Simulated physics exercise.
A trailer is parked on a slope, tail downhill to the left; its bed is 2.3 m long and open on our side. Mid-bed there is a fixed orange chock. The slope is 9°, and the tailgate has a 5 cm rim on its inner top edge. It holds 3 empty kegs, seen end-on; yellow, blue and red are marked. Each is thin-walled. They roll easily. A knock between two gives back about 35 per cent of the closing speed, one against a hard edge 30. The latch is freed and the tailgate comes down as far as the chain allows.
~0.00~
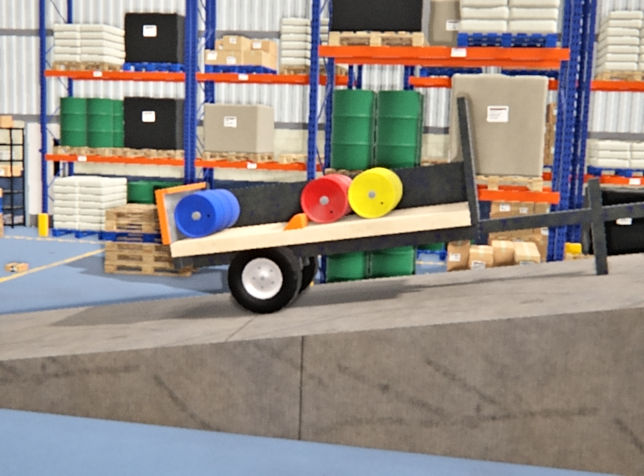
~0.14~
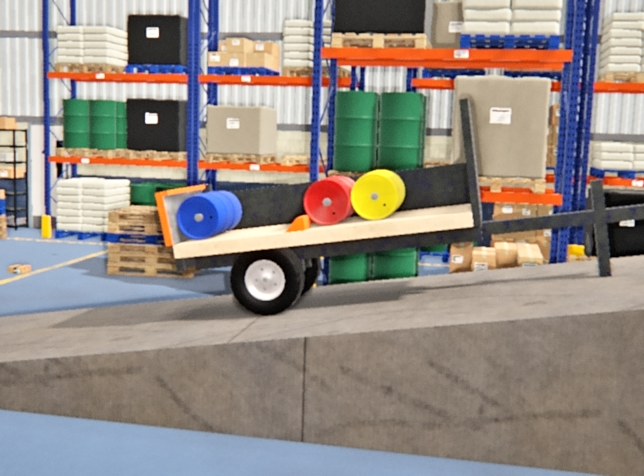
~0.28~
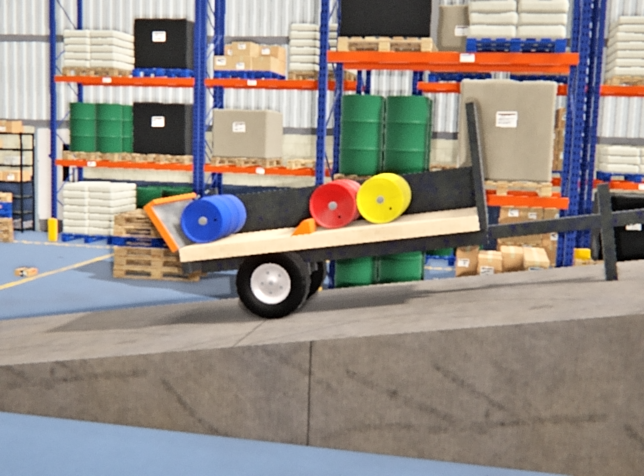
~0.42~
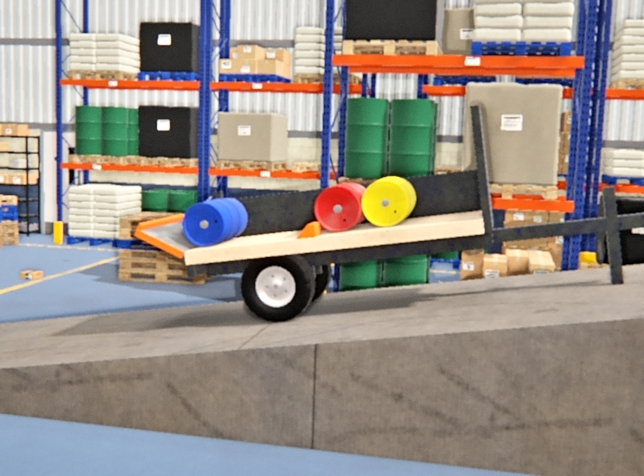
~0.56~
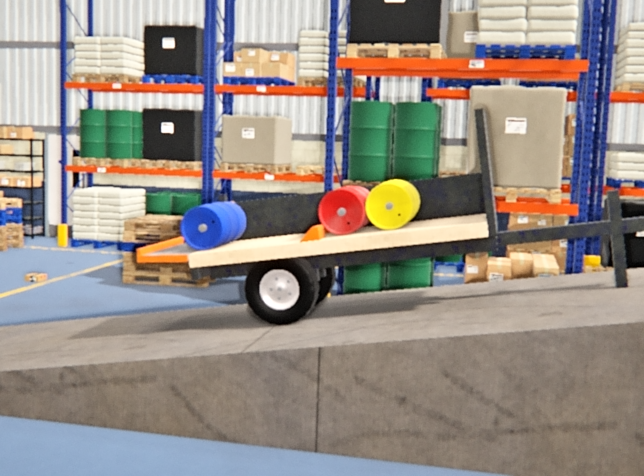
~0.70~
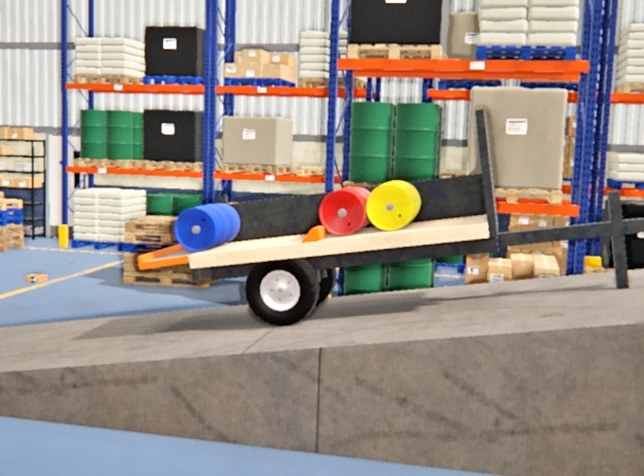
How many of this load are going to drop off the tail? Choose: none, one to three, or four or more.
That makes one to three of the 3.
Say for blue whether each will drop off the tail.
Blue rolls out.
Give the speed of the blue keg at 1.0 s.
Roughly 0.8 m/s.
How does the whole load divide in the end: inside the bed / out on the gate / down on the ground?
2, 0 and 1.
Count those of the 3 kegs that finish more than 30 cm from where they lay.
The count is 1.
After 1.0 s, yellow is on the bed, 155 cm short of the hinge; blue is on the gate, 15 cm past the hinge, rolling left; red is on the bed, 120 cm short of the hinge; 0 out so far.
After 1.3 s, blue is on the gate, 35 cm past the hinge, rolling left; no change for yellow, red; 0 out so far.
After 1.6 s, blue is dropping off the gate; no change for yellow, red; 1 out so far.
At rest (3.3 s), yellow is on the bed, 155 cm short of the hinge; blue is off the vehicle; red is on the bed, 120 cm short of the hinge; 1 out so far.
